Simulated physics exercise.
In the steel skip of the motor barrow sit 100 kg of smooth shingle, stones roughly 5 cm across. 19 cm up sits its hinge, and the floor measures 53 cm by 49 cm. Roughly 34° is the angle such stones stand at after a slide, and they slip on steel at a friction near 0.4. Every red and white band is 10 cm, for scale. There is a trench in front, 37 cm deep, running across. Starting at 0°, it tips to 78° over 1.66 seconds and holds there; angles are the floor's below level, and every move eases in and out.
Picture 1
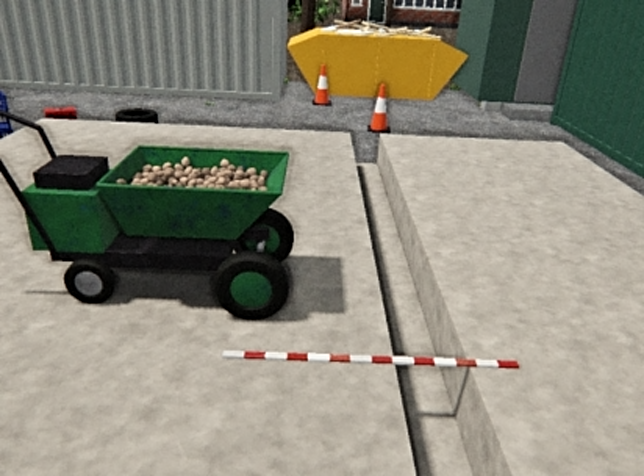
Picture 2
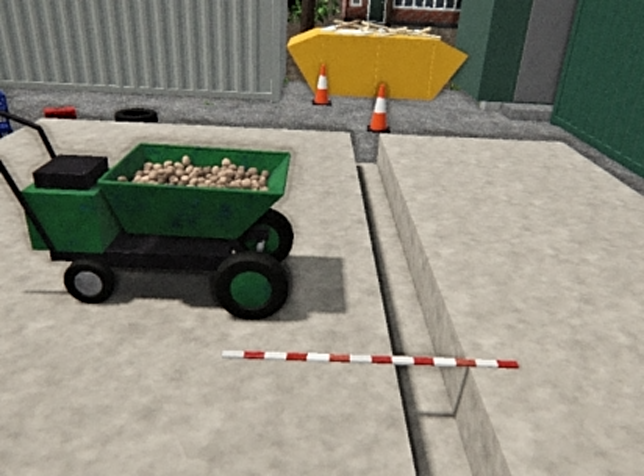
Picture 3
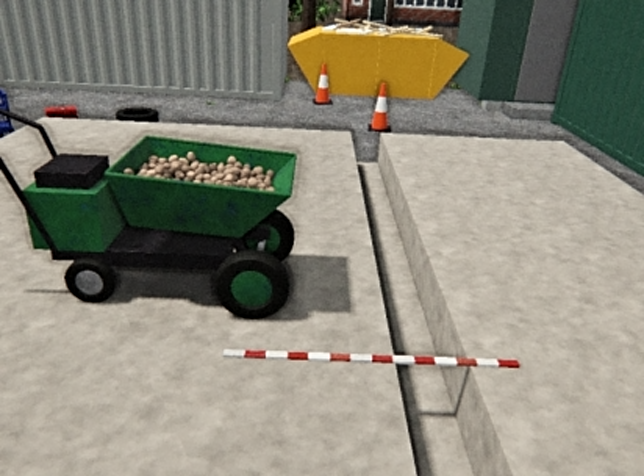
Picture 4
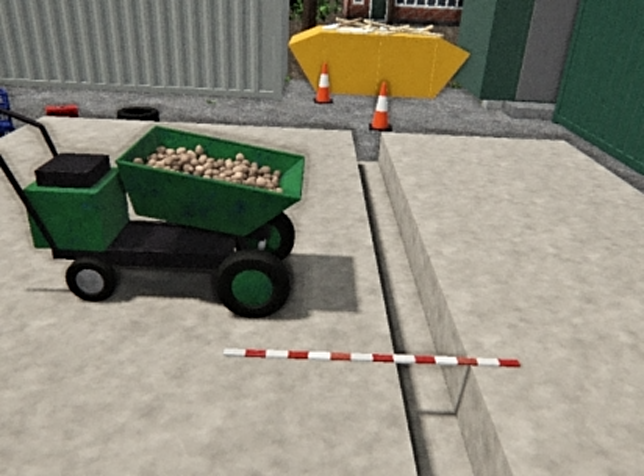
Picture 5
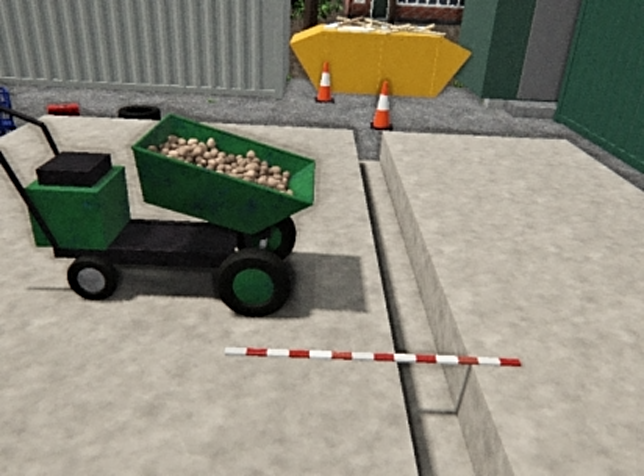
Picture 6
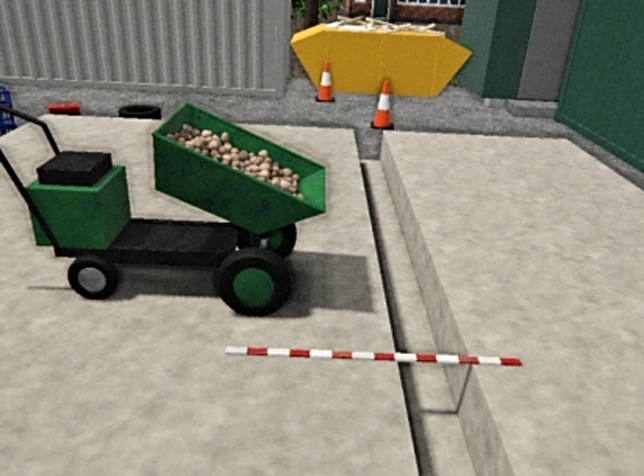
A green skip heaped with smooth, pale brown stones tilts on a motor barrow at left, slowly at first and then faster, its rear rising and its lip dipping rightward. The barrow's wheels stay put on a concrete yard, seen from slightly above by a nearly still camera. A narrow trench lies to the right beside a red and white striped pole, with orange cones and a yellow container behind.
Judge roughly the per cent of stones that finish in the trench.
An estimated 91 per cent finish in the trench.
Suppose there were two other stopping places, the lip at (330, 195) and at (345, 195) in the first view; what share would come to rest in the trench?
The first gives about 85 percent and the second about 60 percent.
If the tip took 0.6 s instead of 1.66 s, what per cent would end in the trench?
Roughly 90 per cent.
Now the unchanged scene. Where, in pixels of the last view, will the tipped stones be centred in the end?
Around (410, 334).
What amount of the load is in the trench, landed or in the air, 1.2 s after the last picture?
Around 70 per cent of it, at that instant.
Then, 0.6 s after the last picture the floor is at 66°, 96 % in the skip, 4 % short of the trench; the foremost stones are at (384, 245).
Then, 1.2 s after the last picture the floor is at 78°, 14 % in the skip, 15 % short of the trench, 71 % in the trench; the foremost stones are at (439, 351).
Then, 1.5 s after the last picture the floor is at 78°, 0 % in the skip, 12 % short of the trench, 88 % in the trench; the foremost stones are at (440, 356).
Then, 3.5 s after the last picture the floor is at 78°, 0 % in the skip, 9 % short of the trench, 91 % in the trench; the foremost stones are at (438, 345).
